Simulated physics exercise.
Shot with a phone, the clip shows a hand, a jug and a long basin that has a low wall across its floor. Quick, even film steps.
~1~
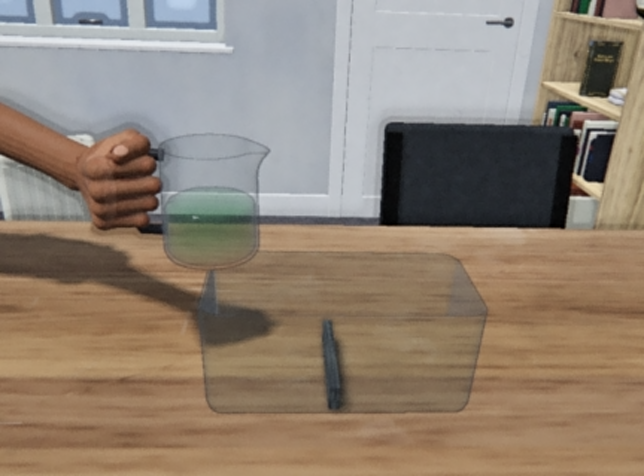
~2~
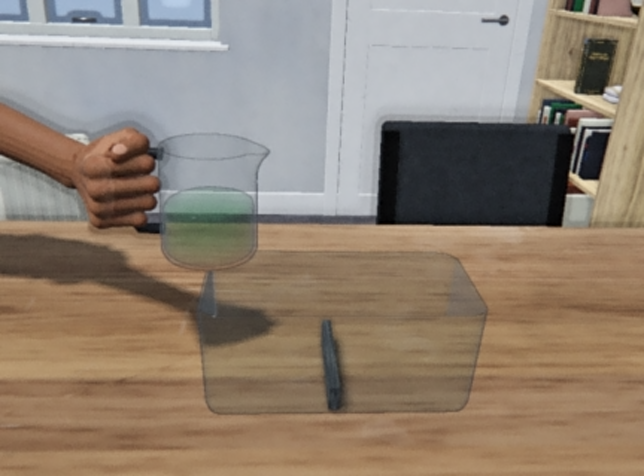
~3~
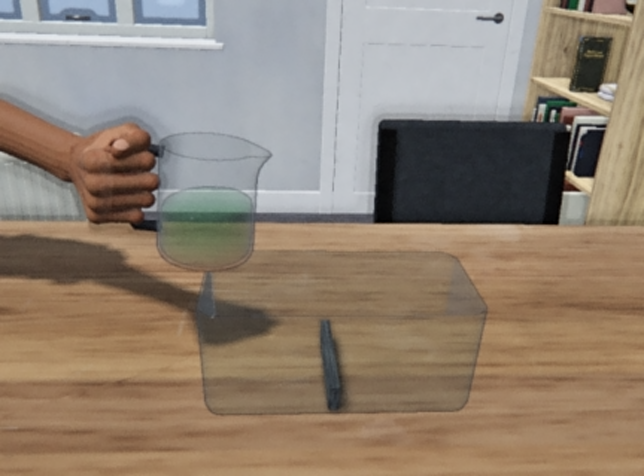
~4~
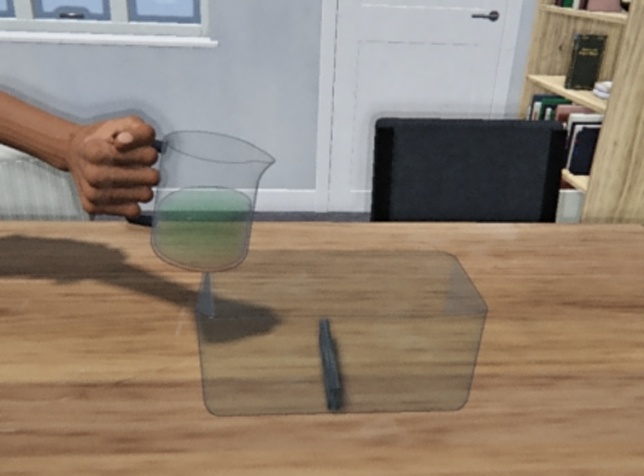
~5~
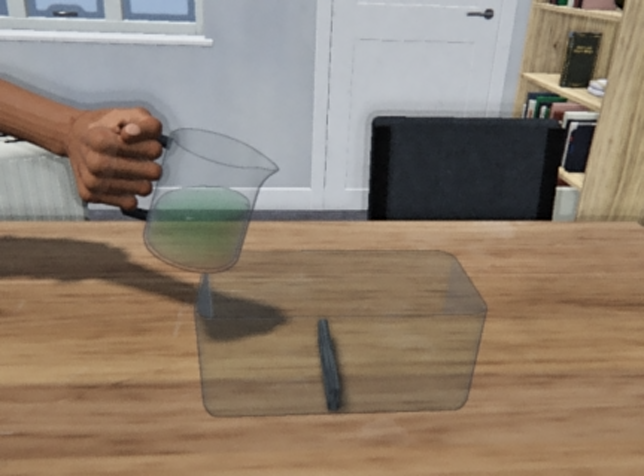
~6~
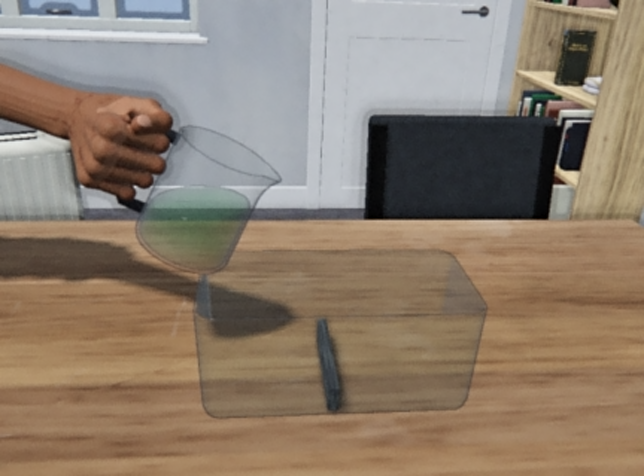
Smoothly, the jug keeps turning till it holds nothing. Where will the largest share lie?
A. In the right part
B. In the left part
B.
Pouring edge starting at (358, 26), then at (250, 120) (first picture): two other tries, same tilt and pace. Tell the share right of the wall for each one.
First try: About 80 %; second try: About 10 %.
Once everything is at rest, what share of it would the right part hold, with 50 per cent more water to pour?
Roughly 50 in a hundred.
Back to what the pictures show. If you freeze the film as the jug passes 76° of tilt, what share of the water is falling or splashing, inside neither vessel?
Around 10 %.
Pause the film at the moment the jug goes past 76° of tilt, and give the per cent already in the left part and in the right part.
Left side 0 in a hundred, right side 0 in a hundred.
A moment on, the tilt is 76° and 91 per cent is still to pour, 1 is left of the wall and 0 right of it.
Next, the tilt is 99° and 38 per cent is still to pour, 37 is left of the wall and 13 right of it.
Then the tilt is 101° and 8 per cent is still to pour, 71 is left of the wall and 18 right of it.
Later the tilt is 101° and 1 per cent is still to pour, 79 is left of the wall and 19 right of it.
At rest 80 per cent lies left of the wall, 20 right of it and 0 outside.
